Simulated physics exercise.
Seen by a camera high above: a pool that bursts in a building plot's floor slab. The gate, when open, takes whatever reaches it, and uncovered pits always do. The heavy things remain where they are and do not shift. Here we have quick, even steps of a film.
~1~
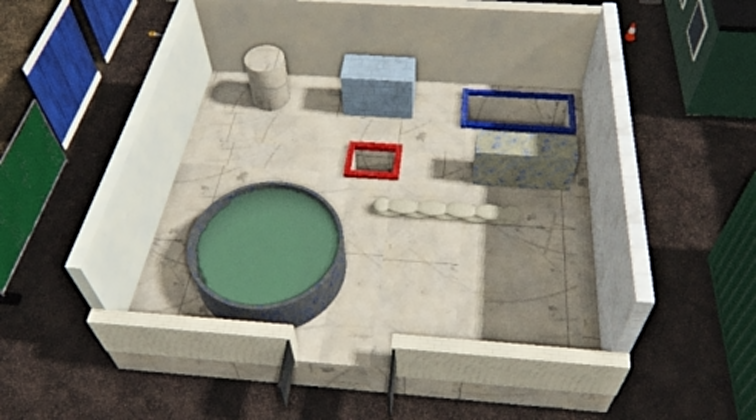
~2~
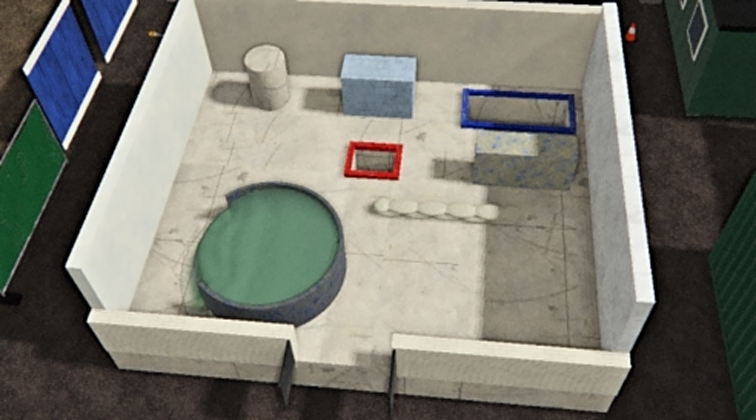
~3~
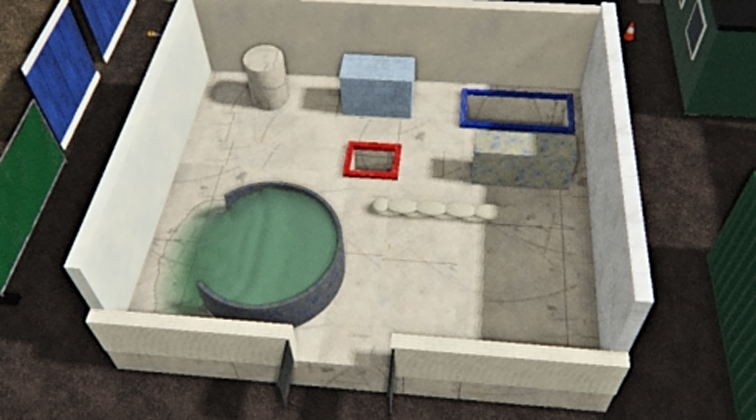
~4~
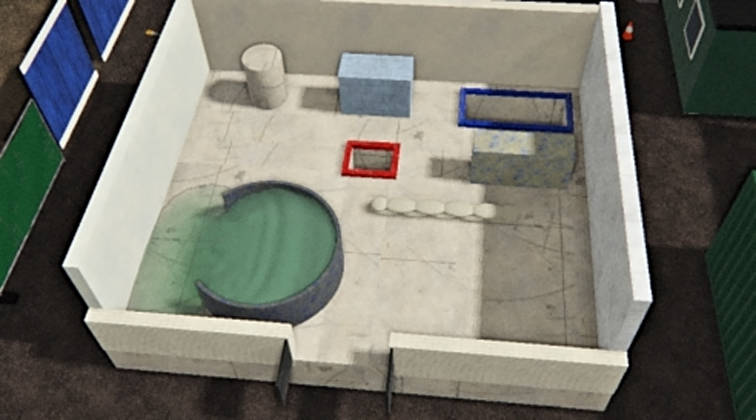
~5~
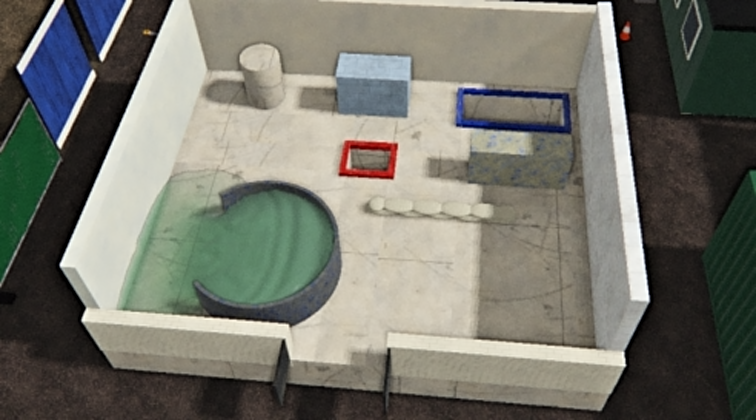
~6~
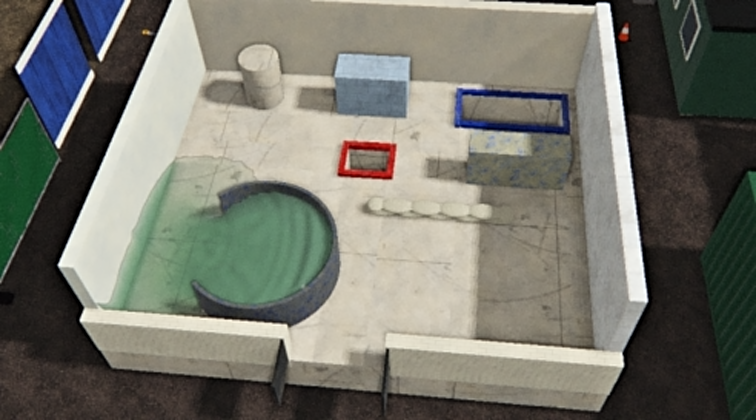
Green water sits still inside a round grey tank within a walled yard, then breaks out through a gap that opens on the tank's left side. It pours onto the pale floor and spreads to the left wall, then fans along it toward the back and front while ripples curve across the tank.
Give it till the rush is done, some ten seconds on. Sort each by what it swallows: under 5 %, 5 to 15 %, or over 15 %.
Sorted: Gate under 5 %, blue pit under 5 %, red pit under 5 %.
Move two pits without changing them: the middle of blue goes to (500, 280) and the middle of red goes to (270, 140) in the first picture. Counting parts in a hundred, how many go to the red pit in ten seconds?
Result - red pit, 8 in a hundred.
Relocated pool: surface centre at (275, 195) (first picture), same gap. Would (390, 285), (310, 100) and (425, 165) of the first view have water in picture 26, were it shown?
Soaked - soaked - unflooded.
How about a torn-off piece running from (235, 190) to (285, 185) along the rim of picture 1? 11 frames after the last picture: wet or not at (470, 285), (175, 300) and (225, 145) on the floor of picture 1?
Note, points one to three: Unreached / unreached / reached and soaked.
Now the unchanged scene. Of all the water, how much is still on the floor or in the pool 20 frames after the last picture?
Estimate: 100 %.
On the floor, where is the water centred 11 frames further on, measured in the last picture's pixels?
Estimate: (216, 250).
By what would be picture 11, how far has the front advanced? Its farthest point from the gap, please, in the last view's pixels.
About (202, 84).
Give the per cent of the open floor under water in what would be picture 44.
Close to 65 percent, by my reckoning.
A moment on, water covers 15 % of the floor; the gate 0 %, the blue pit 0 %, the red pit 0 %.
Next, water covers 25 % of the floor; the gate 0 %, the blue pit 0 %, the red pit 0 %.
Then, water covers 50 % of the floor; the gate 1 %, the blue pit 0 %, the red pit 0 %.
Later, water covers 65 % of the floor; the gate 2 %, the blue pit 0 %, the red pit 0 %.
In the end, water covers 95 % of the floor; the gate 2 %, the blue pit 2 %, the red pit 1 %.
